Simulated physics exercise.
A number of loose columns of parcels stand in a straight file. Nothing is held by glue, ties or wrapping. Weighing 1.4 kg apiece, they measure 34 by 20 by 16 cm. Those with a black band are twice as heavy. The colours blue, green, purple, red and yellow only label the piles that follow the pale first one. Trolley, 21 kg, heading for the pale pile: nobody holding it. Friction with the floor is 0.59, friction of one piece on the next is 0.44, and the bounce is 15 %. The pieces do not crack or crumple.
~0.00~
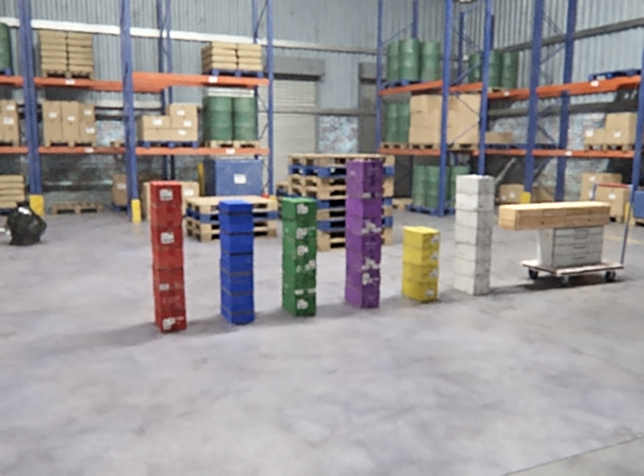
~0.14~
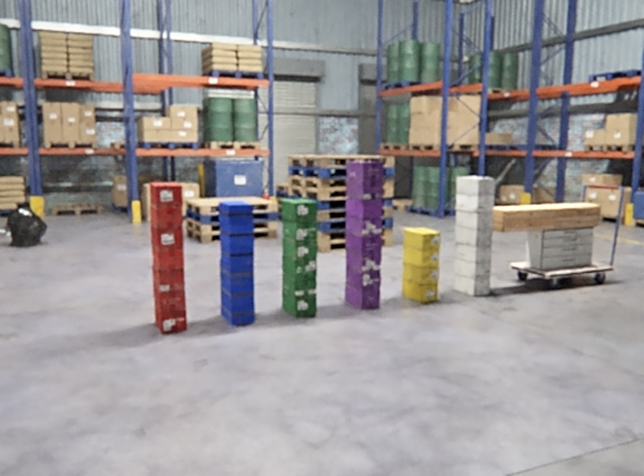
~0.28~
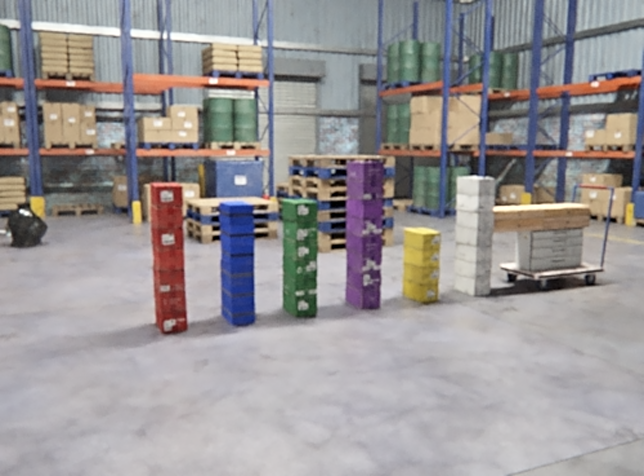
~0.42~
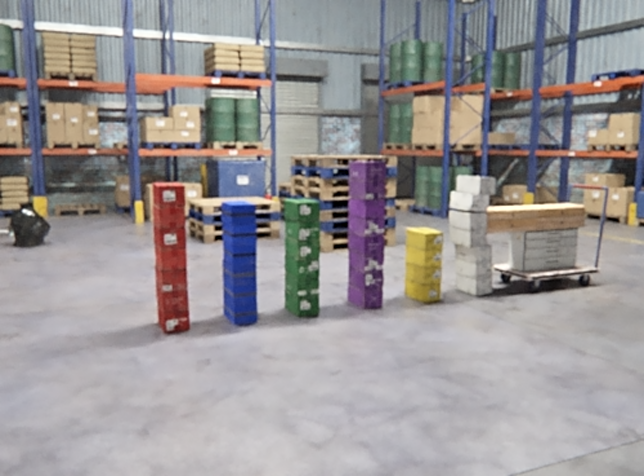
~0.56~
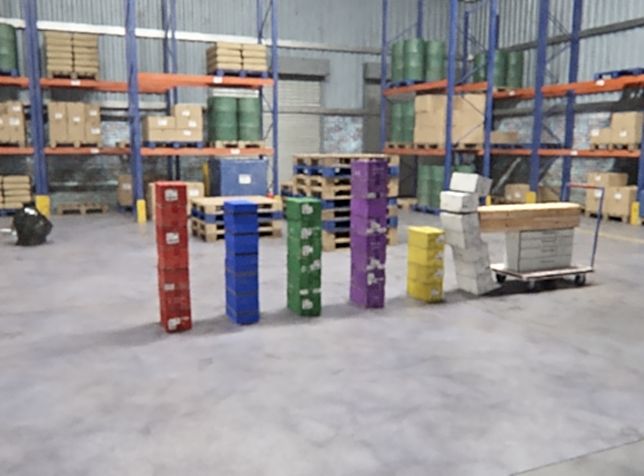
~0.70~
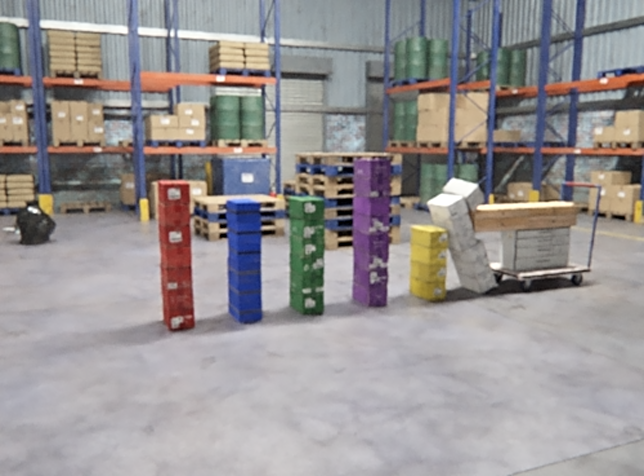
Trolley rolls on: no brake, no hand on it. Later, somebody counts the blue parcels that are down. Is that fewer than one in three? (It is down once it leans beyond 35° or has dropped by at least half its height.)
The fallen part goes past a third.
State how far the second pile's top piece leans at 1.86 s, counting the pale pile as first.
I'd say it's at some 0° by then.
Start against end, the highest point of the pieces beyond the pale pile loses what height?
About 65 cm lower.
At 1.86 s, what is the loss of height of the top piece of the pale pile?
I'd put it at close to 50 cm below where it started.
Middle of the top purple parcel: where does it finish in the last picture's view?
Its centre ends up near pixel (132, 283) in the last picture.
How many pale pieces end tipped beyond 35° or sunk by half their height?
In total, 7 of the pale pieces.
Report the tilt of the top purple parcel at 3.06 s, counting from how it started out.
Angle from initial pose, roughly 30 deg - estimate.
By 1.86 s, 7 of the pale pile down; none of the 6 blue parcels down (3 of 31 in all colours); top blue parcel unmoved; top purple parcel tilted 19°.
By 3.06 s, 7 of the pale pile down; 6 of the 6 blue parcels down (23 of 31 in all colours); top blue parcel tilted 16°, 9 cm lower; top purple parcel tilted 33°, 45 cm lower.
When it is over (4.4 s), 7 of the pale pile down; 6 of the 6 blue parcels down (30 of 31 in all colours); top blue parcel upside down; top red parcel on its side. That is 100 per cent. In pixels of the last frame, middles, top blue parcel near (34, 307).
